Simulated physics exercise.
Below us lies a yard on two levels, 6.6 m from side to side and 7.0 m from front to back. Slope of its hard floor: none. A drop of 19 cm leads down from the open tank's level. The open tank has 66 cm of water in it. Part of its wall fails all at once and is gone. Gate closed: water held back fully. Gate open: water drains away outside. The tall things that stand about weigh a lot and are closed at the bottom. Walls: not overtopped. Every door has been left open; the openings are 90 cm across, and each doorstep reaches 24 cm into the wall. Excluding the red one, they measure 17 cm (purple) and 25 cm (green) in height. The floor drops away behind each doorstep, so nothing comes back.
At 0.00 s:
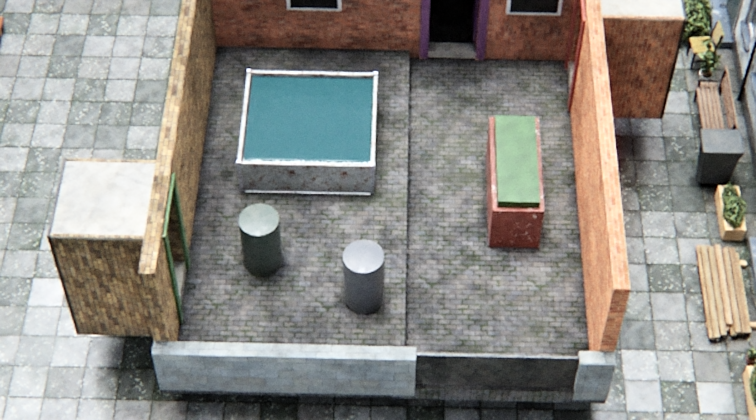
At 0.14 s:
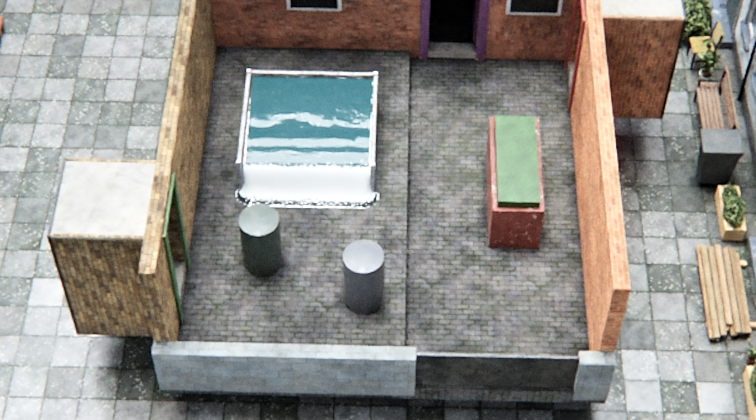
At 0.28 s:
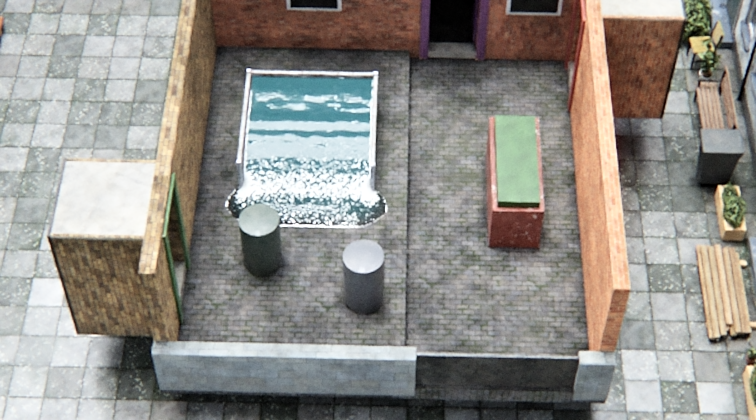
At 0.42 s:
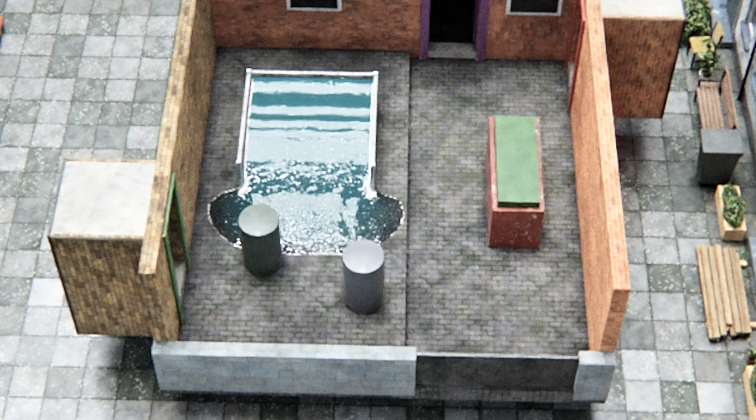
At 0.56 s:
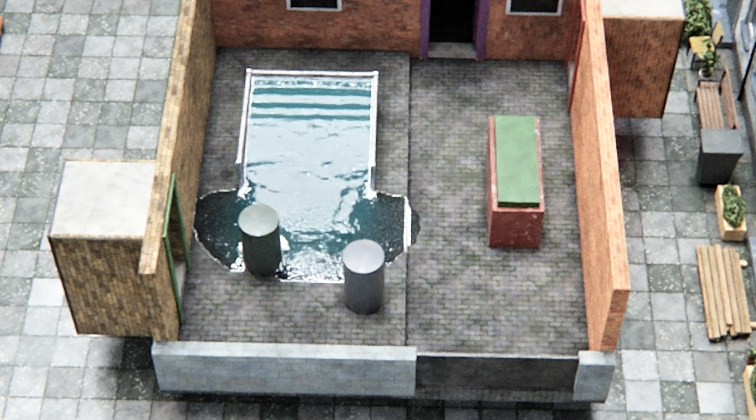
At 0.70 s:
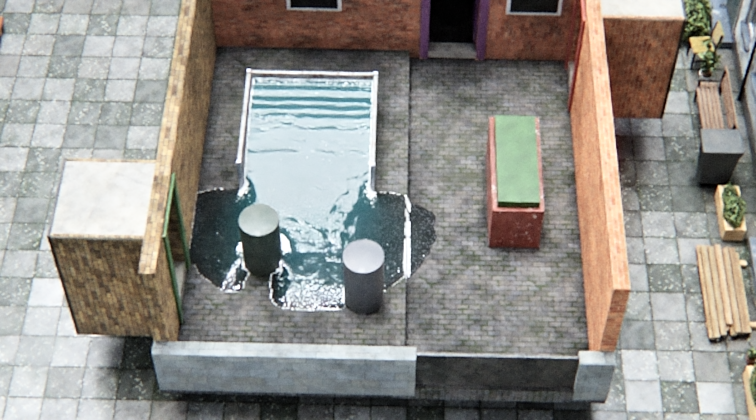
At the start, still teal water fills a rectangular open tank in a walled, paved yard. Its near wall gives way and water pours out in a foaming sheet, then fans to both sides across the paving and flows around two grey cylinders, while the green-topped red block stays dry.
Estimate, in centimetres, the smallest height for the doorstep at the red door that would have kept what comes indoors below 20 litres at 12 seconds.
I would say 9 cm.
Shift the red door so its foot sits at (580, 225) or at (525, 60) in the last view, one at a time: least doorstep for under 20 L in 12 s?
You'd want about 7.5 cm there first, then about 11.0 cm.
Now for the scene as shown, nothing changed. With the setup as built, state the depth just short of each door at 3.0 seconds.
In cm - red: 0, purple: 0, green: 20.
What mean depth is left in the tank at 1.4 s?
On average, around 34 cm.
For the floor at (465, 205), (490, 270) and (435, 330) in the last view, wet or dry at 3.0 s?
Going in order: Untouched, swamped, swamped.
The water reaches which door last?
That would be the purple one.
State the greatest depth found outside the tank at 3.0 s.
37 cm.
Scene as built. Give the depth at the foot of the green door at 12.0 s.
You'd measure close to 4.0 cm there.
After 1.4 s water covers 30 % of the floor, deepest (42 cm) near (312, 366); it has not reached the red door.
After 3.0 s water covers 50 % of the floor, deepest (37 cm) near (585, 369); it has not reached the red door.
After 12.0 s water covers 95 % of the floor, deepest (18 cm) near (549, 168); 16 cm at the red door, 0 litres in over its 23 cm doorstep.
At the red door as built, the water arrived by 5.5 s and peaked near 17 cm at 11.8 s.
Run again over the same 12 s with other heights there, 34 litres in over 7.5 cm, 14 litres over 10 cm. The limit of 20 litres is kept from about 9 cm up.
